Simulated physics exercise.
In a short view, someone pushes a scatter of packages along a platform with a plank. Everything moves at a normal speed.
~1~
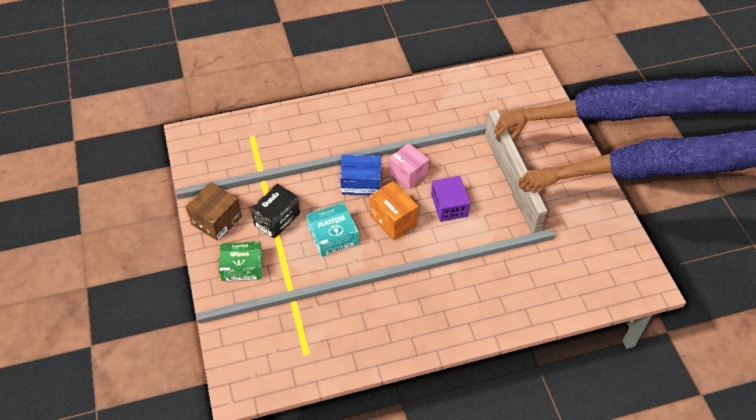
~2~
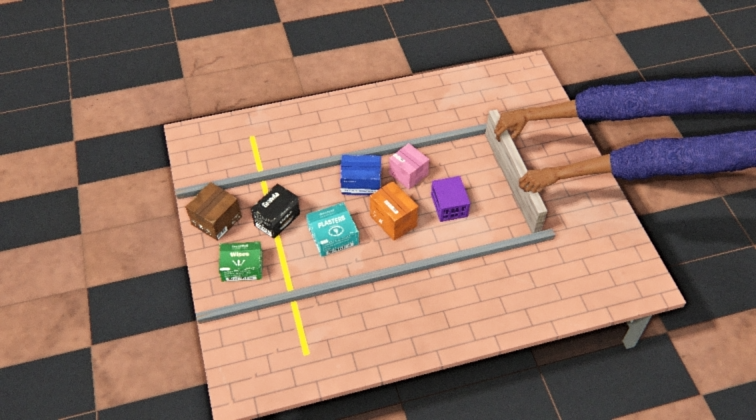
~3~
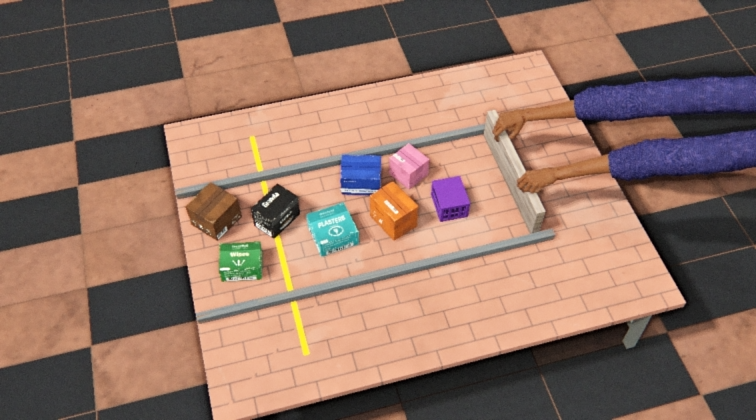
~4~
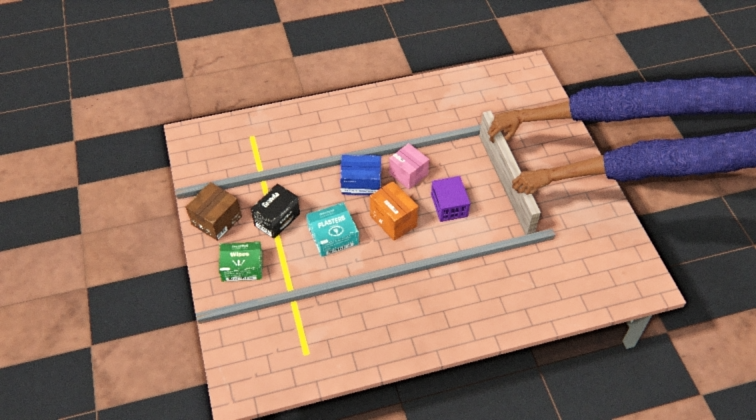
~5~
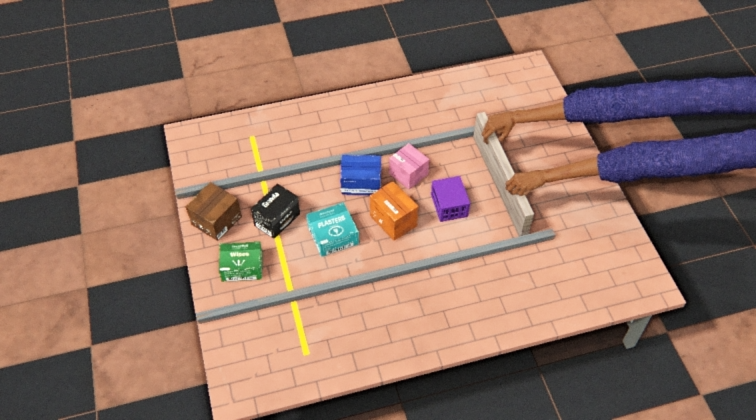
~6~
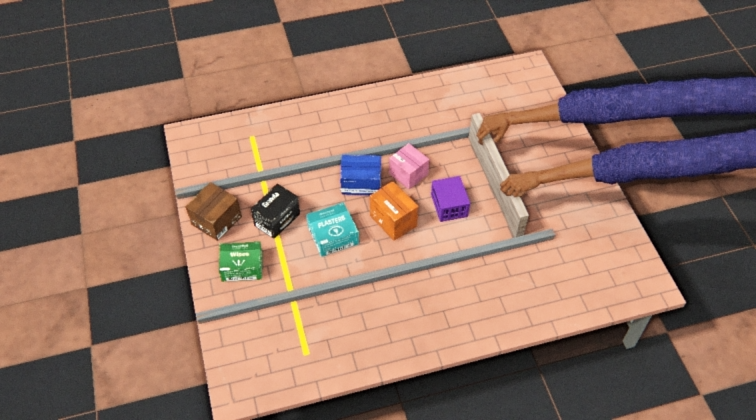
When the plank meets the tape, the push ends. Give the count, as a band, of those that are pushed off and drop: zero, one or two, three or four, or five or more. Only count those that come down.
The drop will claim one or two of them.
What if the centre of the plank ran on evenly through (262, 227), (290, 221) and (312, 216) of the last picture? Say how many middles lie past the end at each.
Respectively 4, 1 and 0.
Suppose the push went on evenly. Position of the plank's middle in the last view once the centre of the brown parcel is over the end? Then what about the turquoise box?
The middle is at (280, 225) when it's the brown parcel, and at (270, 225) when it's the turquoise box.
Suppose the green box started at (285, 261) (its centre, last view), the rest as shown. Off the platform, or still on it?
Result: The green box ends up off.
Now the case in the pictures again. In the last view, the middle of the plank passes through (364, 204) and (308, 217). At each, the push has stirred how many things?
One spot: 6. Other spot: 8.
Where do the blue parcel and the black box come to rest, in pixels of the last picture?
Looks like one lands around (220, 207), and the other around (183, 234).
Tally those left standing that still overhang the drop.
The total would be 3.
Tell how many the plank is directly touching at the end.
Contact count: 2.
Soon after, none off yet; brown parcel at rest near (214, 212); green box at rest near (241, 262); black box at rest near (276, 211).
At rest, the number that fall off is one or two; fallen, green box.
